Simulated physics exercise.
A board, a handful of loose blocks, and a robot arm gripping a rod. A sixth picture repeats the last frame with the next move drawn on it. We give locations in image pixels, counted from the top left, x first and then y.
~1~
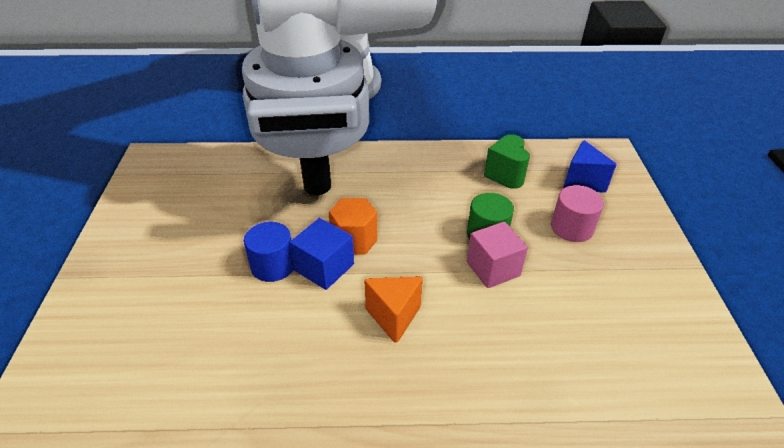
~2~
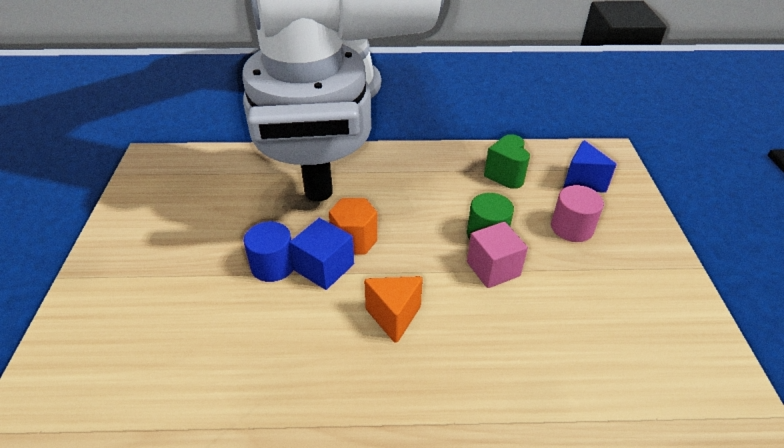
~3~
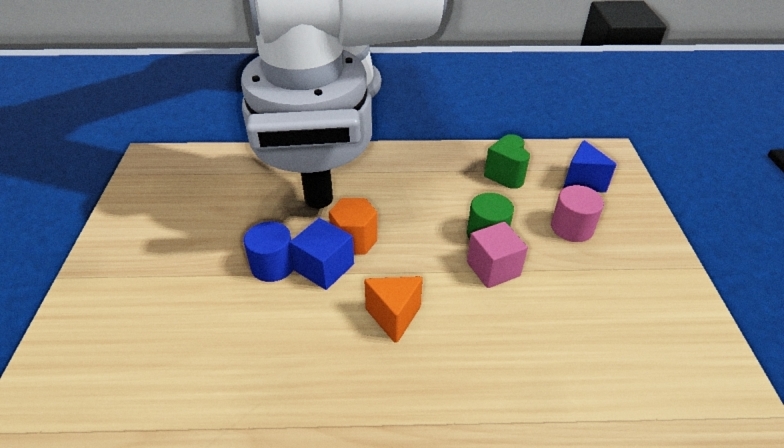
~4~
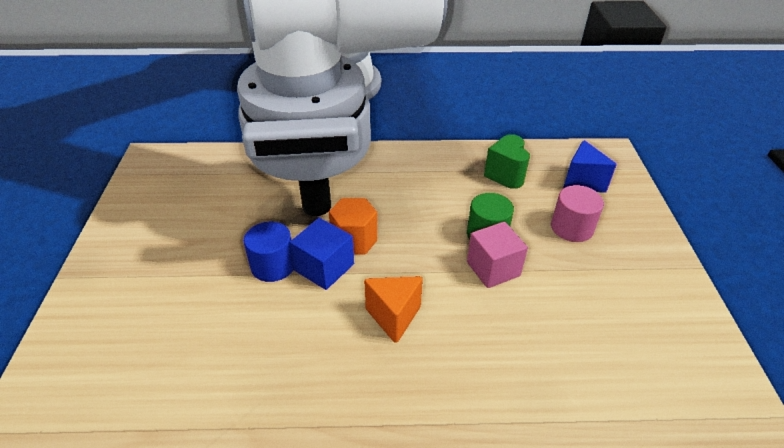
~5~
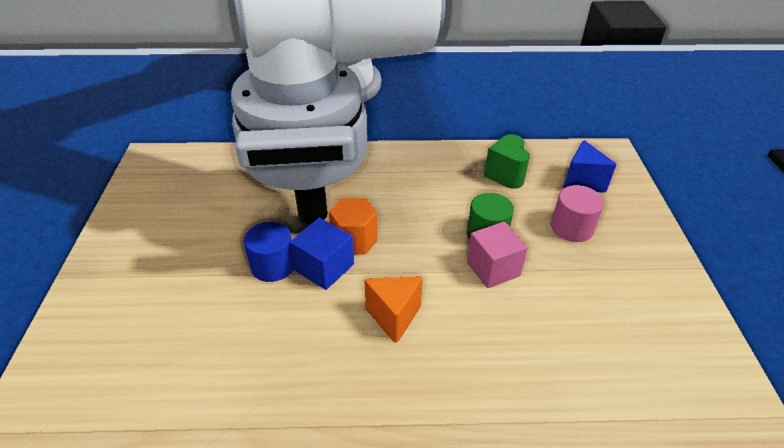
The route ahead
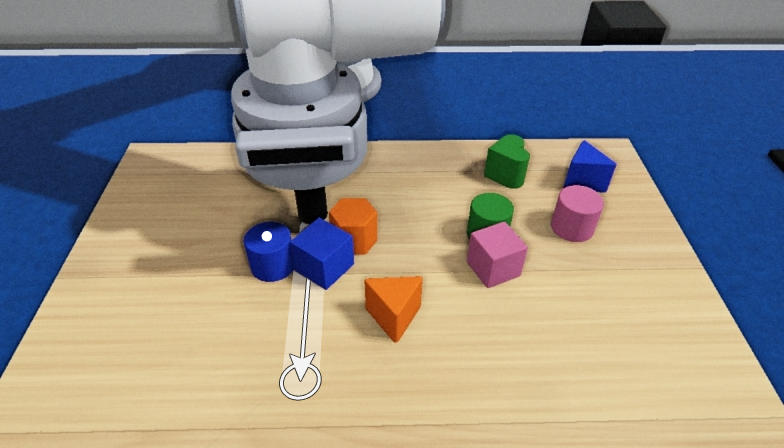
Robot arm with a black rod moving slowly forward toward a blue cube on a wooden table, the scattered coloured blocks staying still.
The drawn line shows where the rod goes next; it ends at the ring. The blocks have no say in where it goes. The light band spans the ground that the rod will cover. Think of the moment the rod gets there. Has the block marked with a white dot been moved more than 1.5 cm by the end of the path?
It seems not.
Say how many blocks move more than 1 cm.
Here I'd predict a lone block moving more than 1 cm.
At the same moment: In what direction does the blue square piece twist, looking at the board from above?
Top view: Counterclockwise.
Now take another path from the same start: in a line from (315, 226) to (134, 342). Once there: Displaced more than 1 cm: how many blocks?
Moved: 1.
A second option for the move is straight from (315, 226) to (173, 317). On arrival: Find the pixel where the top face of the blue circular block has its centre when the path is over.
At roughly (215, 293).
The line goes from (315, 226) to (300, 381); the dot is on the blue circular block.
The first path, step by step. One third of the way, rod at (308, 258); blue square piece at (331, 263).
Two thirds of the way, rod at (303, 309); blue square piece at (344, 282), turned 40° anticlockwise; orange triangular block at (398, 290).
At the end, rod at (298, 370); blue circular block unmoved; blue square piece at (344, 282), turned 40° anticlockwise; orange triangular block at (398, 290).
